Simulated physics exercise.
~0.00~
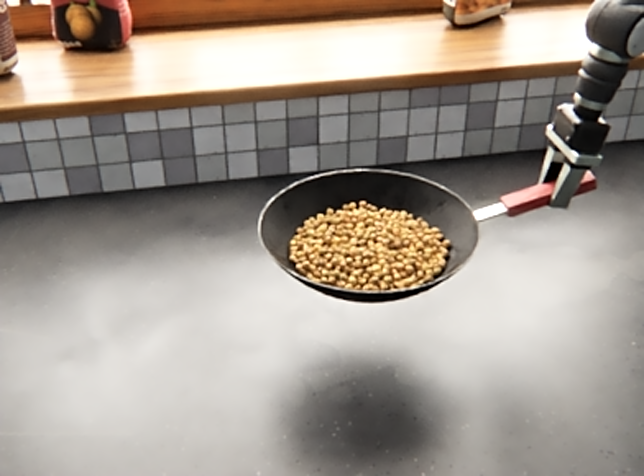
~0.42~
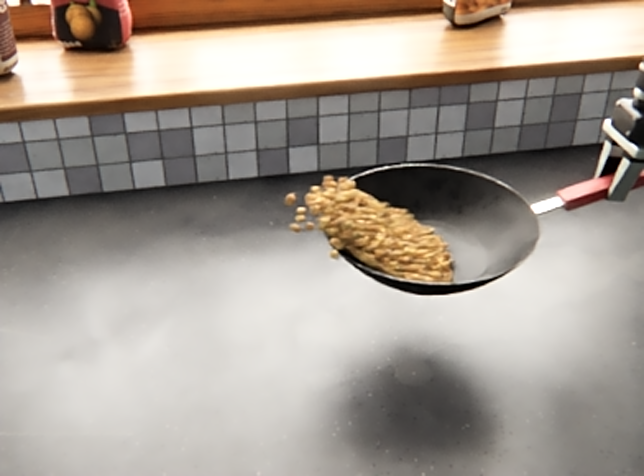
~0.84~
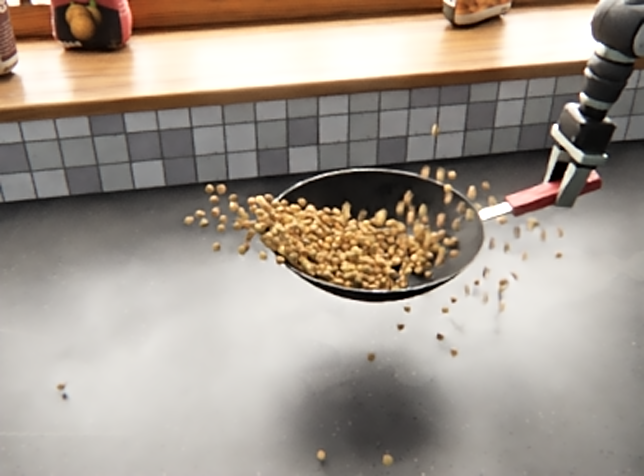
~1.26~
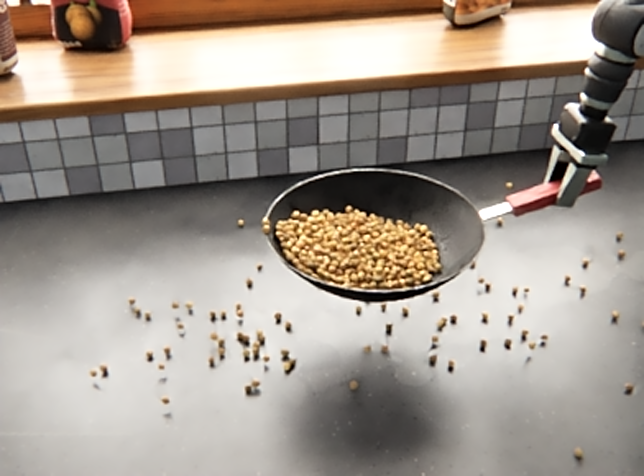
A robot arm jerks a wok of chickpeas right and left, scattering some across the counter.
